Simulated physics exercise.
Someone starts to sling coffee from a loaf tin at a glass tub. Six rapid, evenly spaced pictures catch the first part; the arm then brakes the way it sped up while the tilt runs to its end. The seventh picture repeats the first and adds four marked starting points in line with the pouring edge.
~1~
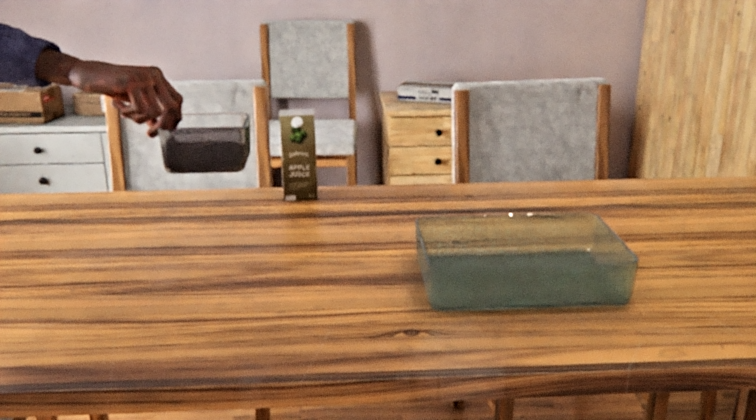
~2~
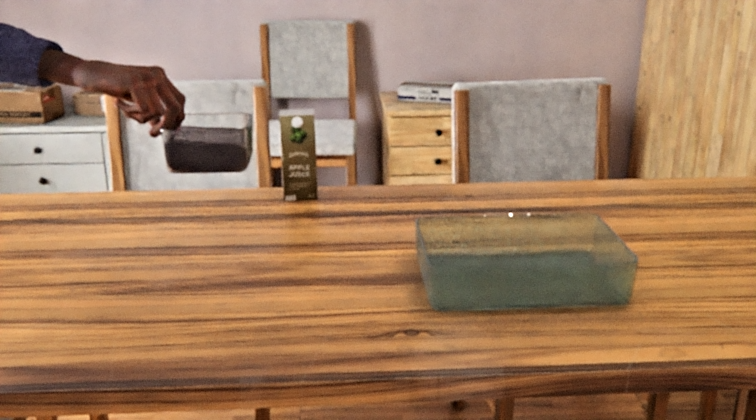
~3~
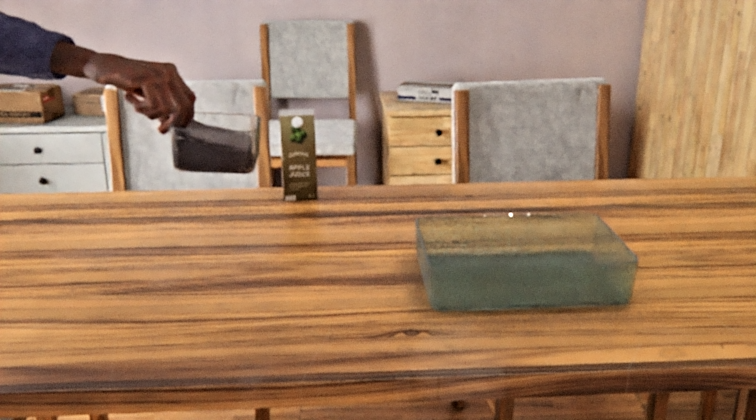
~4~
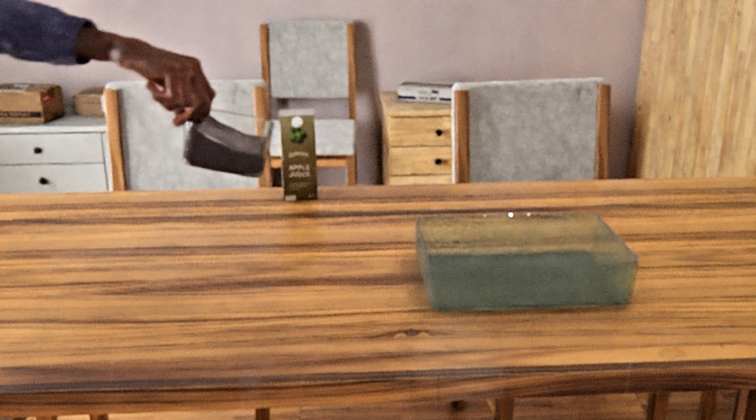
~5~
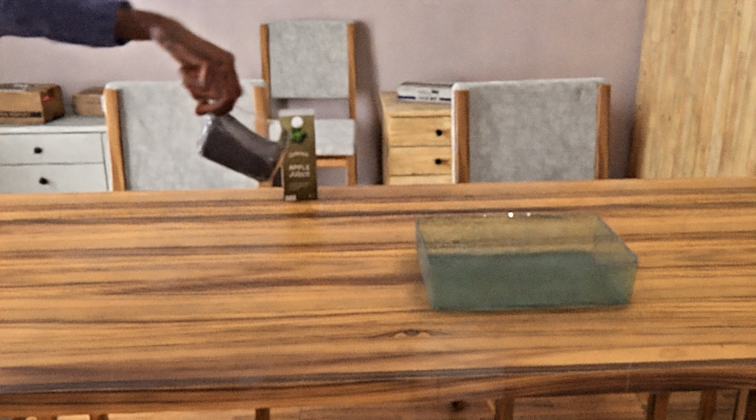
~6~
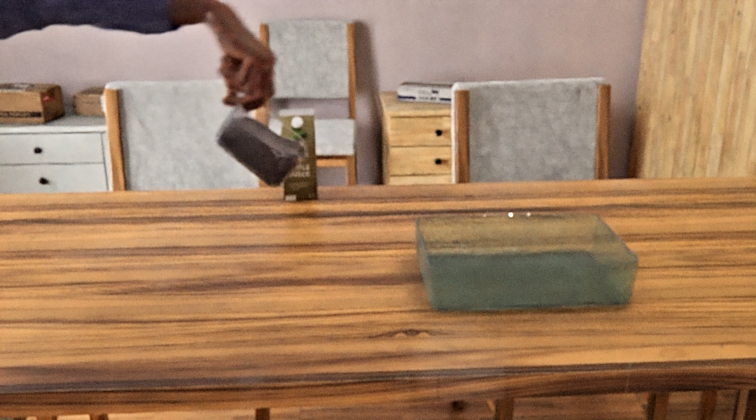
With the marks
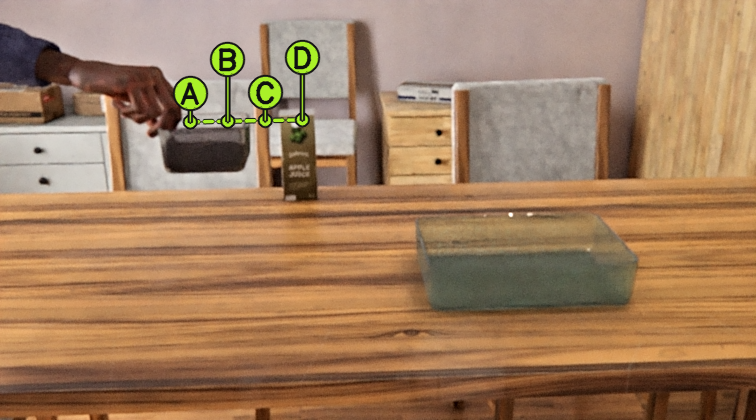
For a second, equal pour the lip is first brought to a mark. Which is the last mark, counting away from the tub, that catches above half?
Choose C.
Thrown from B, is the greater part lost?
Yes.
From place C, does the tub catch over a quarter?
Yes, clearly.
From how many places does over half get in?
Two of them.
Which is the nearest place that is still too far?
That is place B.
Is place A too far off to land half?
Yes, it does.
On the marked copy, A at (190, 121); B at (227, 121); C at (265, 120); D at (302, 119).
Choosing A, about 0 % lands in the tub, 100 % falls short.
Choosing B, about 11 % lands in the tub, 85 % falls short and 4 % goes beside or beyond.
Choosing C, about 74 % lands in the tub, 13 % falls short and 13 % goes beside or beyond.
Choosing D, about 82 % lands in the tub, 2 % falls short and 17 % goes beside or beyond.
